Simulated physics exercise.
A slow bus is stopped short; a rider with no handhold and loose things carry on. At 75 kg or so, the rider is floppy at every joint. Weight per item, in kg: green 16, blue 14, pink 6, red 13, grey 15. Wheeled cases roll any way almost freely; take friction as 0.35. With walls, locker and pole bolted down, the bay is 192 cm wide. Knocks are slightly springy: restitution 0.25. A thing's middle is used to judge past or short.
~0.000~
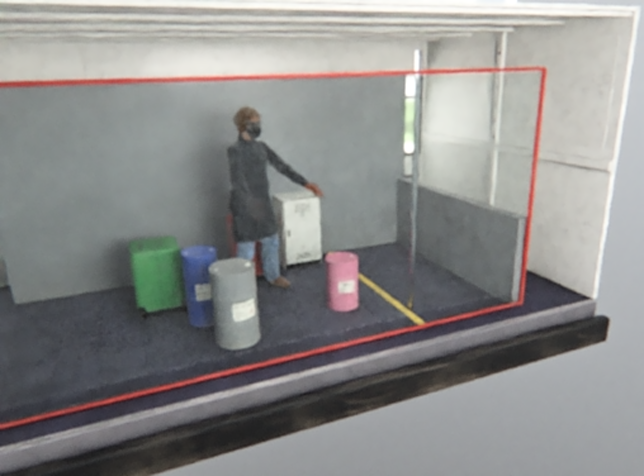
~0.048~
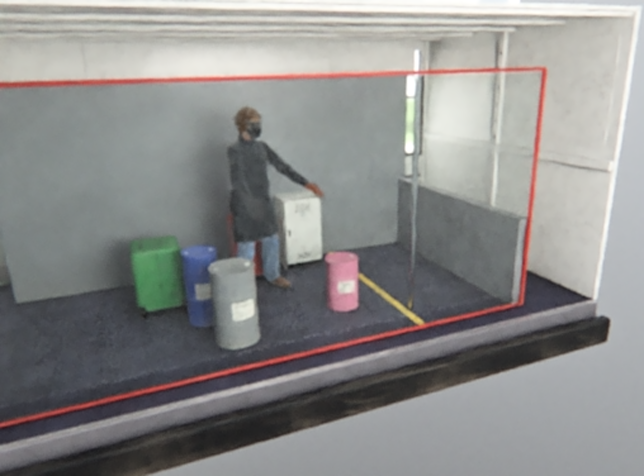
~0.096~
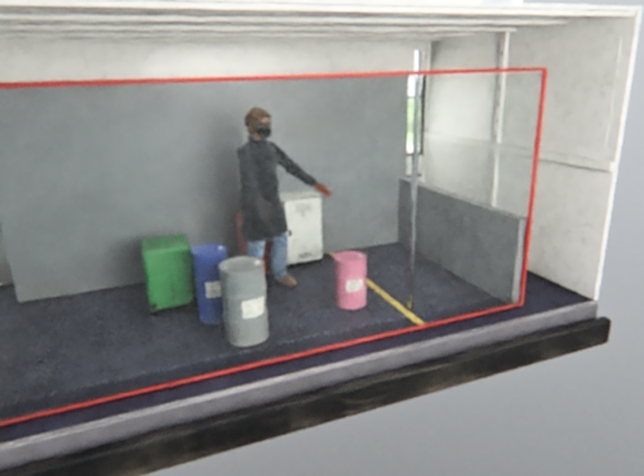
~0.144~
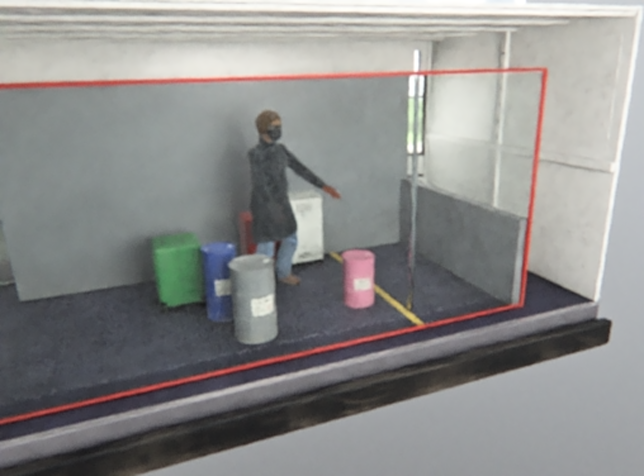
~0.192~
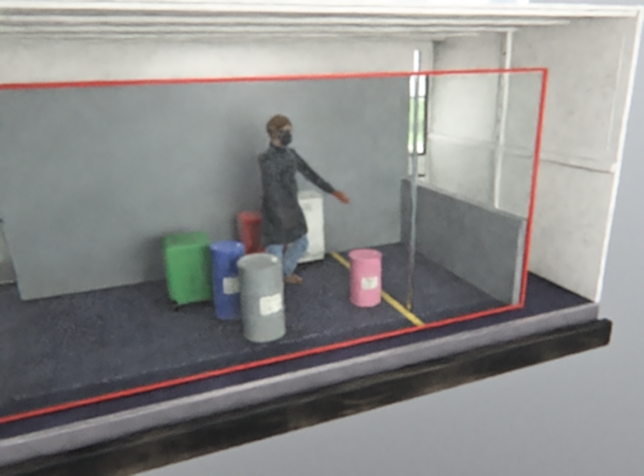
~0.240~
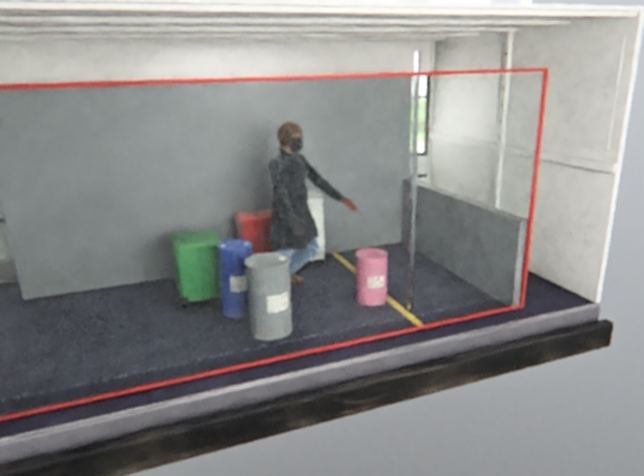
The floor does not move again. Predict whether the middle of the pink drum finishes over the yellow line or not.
Over it.
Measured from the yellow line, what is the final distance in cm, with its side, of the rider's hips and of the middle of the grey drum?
Rider's hips 20 past, grey drum 90 short.
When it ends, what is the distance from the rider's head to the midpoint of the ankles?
I'd put it at roughly 100 centimetres.
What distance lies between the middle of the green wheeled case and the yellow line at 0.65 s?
Measured short of the mark: Approx. 115 cm.
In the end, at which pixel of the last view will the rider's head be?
Near (419, 255).
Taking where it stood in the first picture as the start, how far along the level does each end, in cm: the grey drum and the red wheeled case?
Grey drum 45, red wheeled case 15.
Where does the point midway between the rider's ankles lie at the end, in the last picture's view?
Close to pixel (332, 271).
After 0.40 s the pink drum is 0 cm short of the yellow line, tilted 0°, near (386, 274) in the last picture's view; the grey drum 97 cm short of the yellow line, tilted 0°.
After 0.65 s the pink drum is 6 cm past the yellow line, tilted 0°, near (392, 273) in the last picture's view; the grey drum 92 cm short of the yellow line, tilted 0°.
After 1.05 s the pink drum is 9 cm past the yellow line, tilted 0°, near (396, 273) in the last picture's view.
After 2.3 s, green wheeled case stops short of the yellow line; pink drum crosses the yellow line; red wheeled case stops short of the yellow line; grey drum stops short of the yellow line; rider's hips cross the yellow line; rider's head crosses the yellow line.
